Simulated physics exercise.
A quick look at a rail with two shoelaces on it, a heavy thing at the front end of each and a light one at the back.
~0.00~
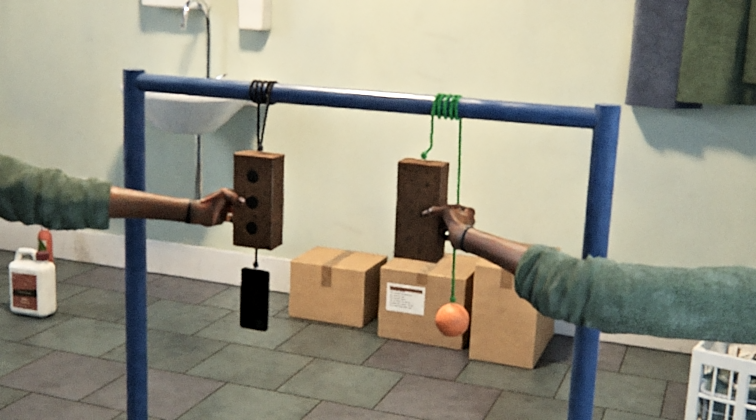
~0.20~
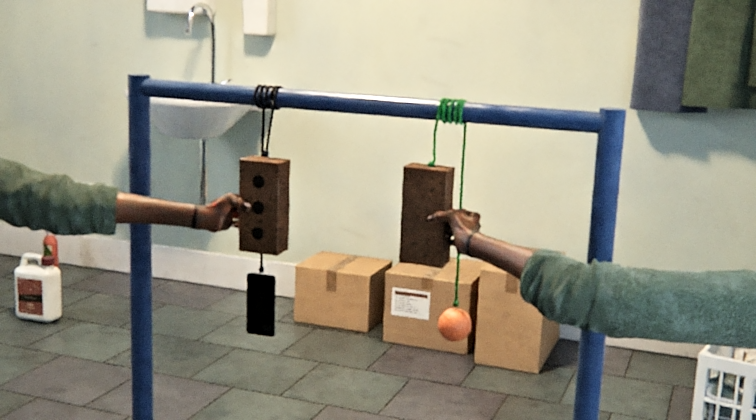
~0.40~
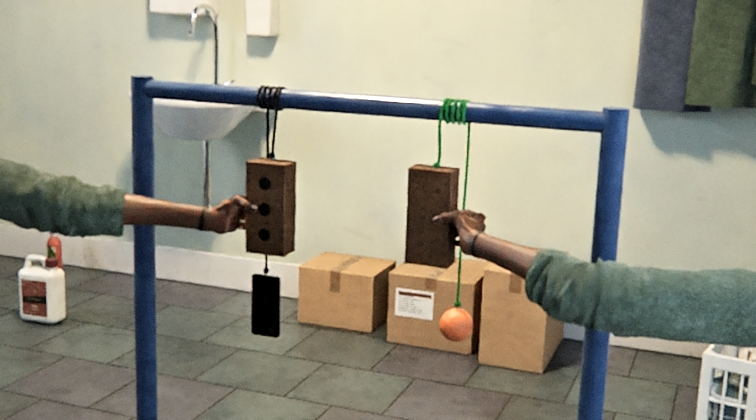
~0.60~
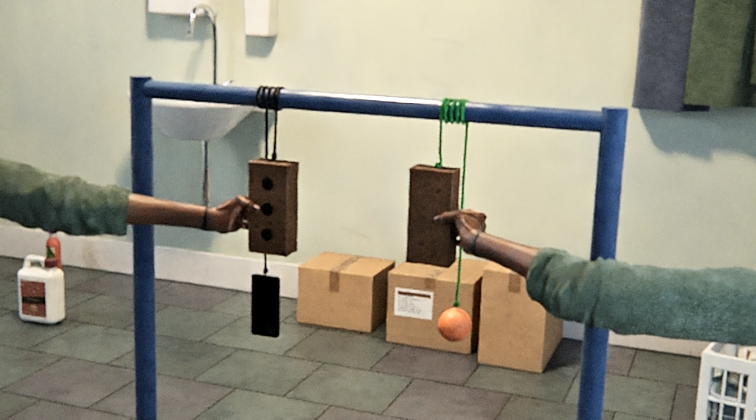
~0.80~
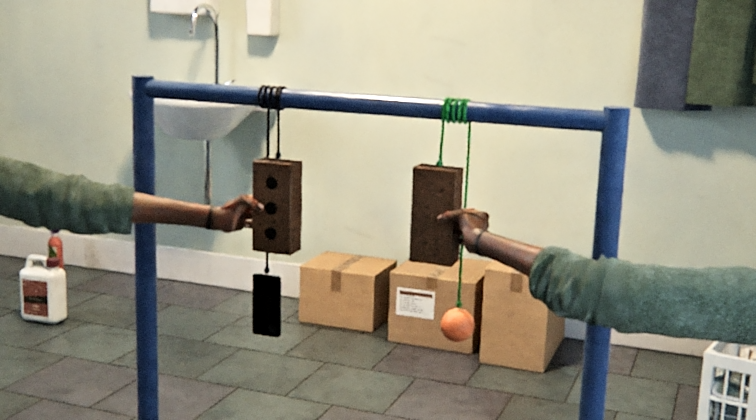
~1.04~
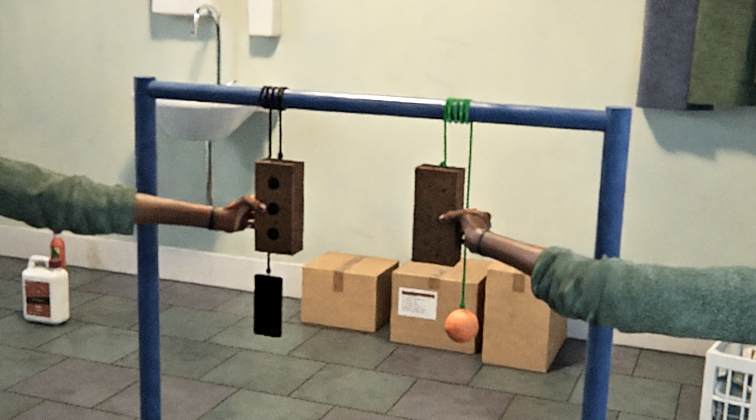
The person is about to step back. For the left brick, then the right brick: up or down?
The left brick stays hanging; the right brick is held.
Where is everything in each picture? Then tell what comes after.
In the first frame, left brick (259, 200); right brick (421, 210); left phone (254, 299); right orange (452, 320).
In the second frame, left brick (265, 205); right brick (427, 215).
In the third frame, left brick (271, 207); right brick (432, 216).
In the fourth frame, left brick (274, 207); right brick (433, 215).
In the fifth frame, left brick (277, 206); right brick (436, 215).
In the sixth frame, left brick (280, 206); right brick (439, 215); left shoelace wound several times round the rail; right shoelace wound several times round the rail.
After 1.36 s, left brick off the floor near (279, 204); right brick off the floor near (440, 218).
After 1.90 s, left brick off the floor near (279, 205); right brick off the floor near (442, 217).
In the end, left brick off the floor near (279, 204); right brick off the floor near (442, 217). The left brick is held and the right brick keeps its height.
